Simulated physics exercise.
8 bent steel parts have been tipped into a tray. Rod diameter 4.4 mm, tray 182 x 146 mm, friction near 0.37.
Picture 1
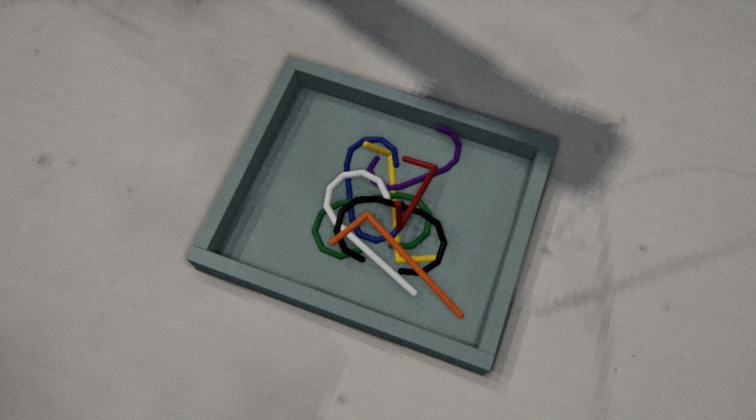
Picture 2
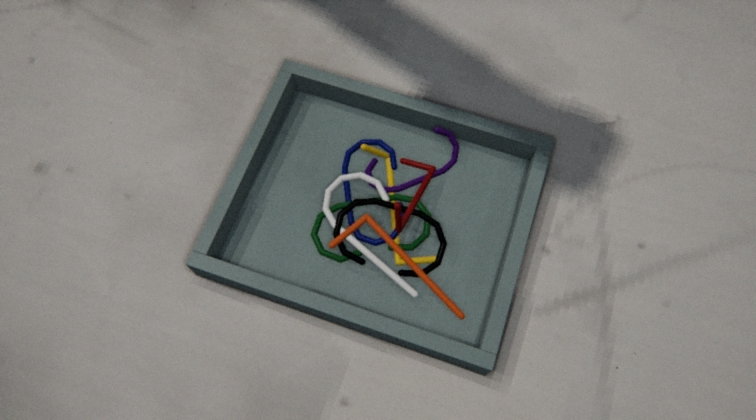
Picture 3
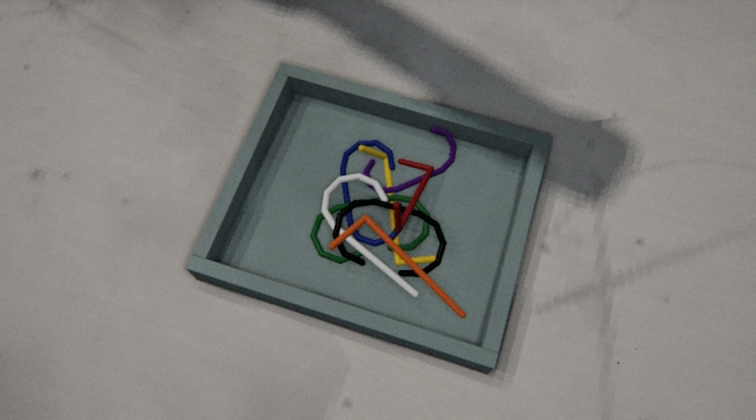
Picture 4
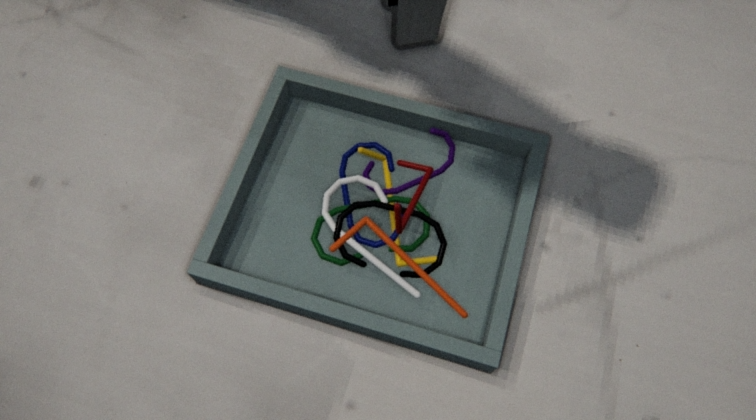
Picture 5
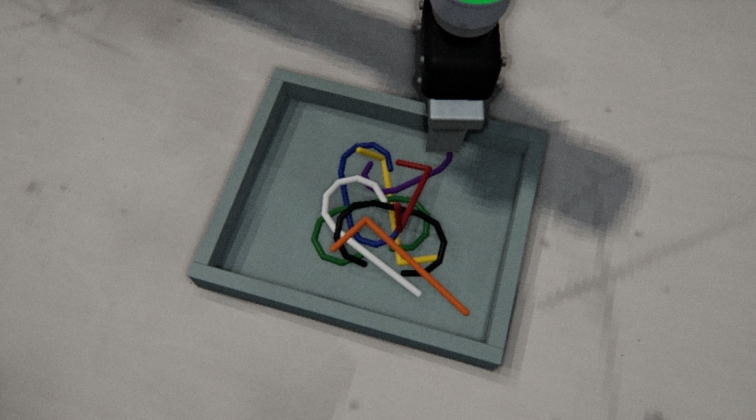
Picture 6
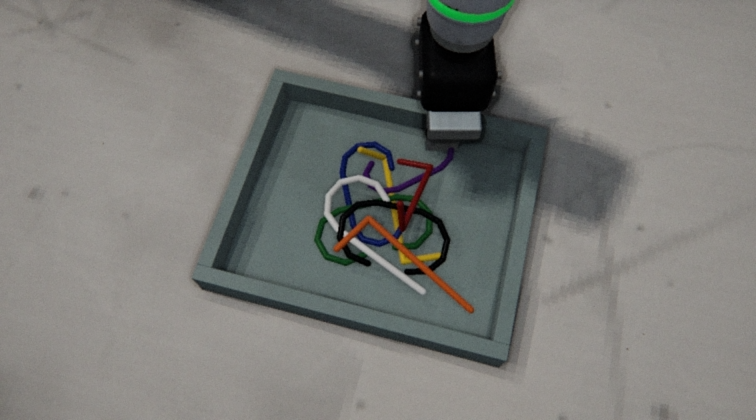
In the video, a shallow gray-green tray holds a tangle of bent, colored rods while a shadow shifts across the floor; a black robotic gripper then descends from the top and closes on the purple hook near the tray's upper right.
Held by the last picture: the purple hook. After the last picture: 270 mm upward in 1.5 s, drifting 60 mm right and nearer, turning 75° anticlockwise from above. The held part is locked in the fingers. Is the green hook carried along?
Green hook: Ends down.
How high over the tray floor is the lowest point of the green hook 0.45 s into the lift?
About 0 mm.
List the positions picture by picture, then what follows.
The first frame shows fingers out of view, 225 mm above the grip; green hook from (360, 250) to (391, 246), passing under white hook, under black hook; purple hook from (377, 159) to (440, 129), passing under yellow crank, under white hook, under red crank.
The second frame shows fingers out of view, 225 mm above the grip; blue hook from (394, 167) to (400, 205), passing over yellow crank, under black hook, under orange key; yellow crank from (364, 147) to (435, 259), passing under blue hook, over purple hook, under black hook.
The third frame shows fingers out of view, 210 mm above the grip; red crank from (401, 161) to (397, 206), passing over yellow crank, over blue hook, over purple hook; white hook from (385, 200) to (416, 294), passing over purple hook, over green hook, under orange key.
The fourth frame shows fingers (412, 4) 112 mm above the grip; green hook from (361, 255) to (392, 249), passing under white hook, under black hook; purple hook from (372, 164) to (433, 131), passing under yellow crank, under white hook, under red crank.
The fifth frame shows fingers (443, 123) 14 mm above the grip; orange key from (333, 249) to (466, 313), passing over yellow crank, over blue hook, over white hook; black hook from (364, 264) to (404, 273), passing over yellow crank, over blue hook, over green hook.
The sixth frame shows fingers (442, 132) closed on the purple hook; green hook from (365, 255) to (395, 247).
Then, 0.45 s into the lift, lowest point more than 20 mm over the tray floor, purple hook 58 mm.
Then, 0.83 s into the lift, lowest point more than 20 mm over the tray floor, purple hook 158 mm, red crank 94 mm.
Then, 1.50 s into the lift, lowest point more than 20 mm over the tray floor, purple hook 272 mm.
Finally, hanging purple hook 272 mm; the other 7 are down.
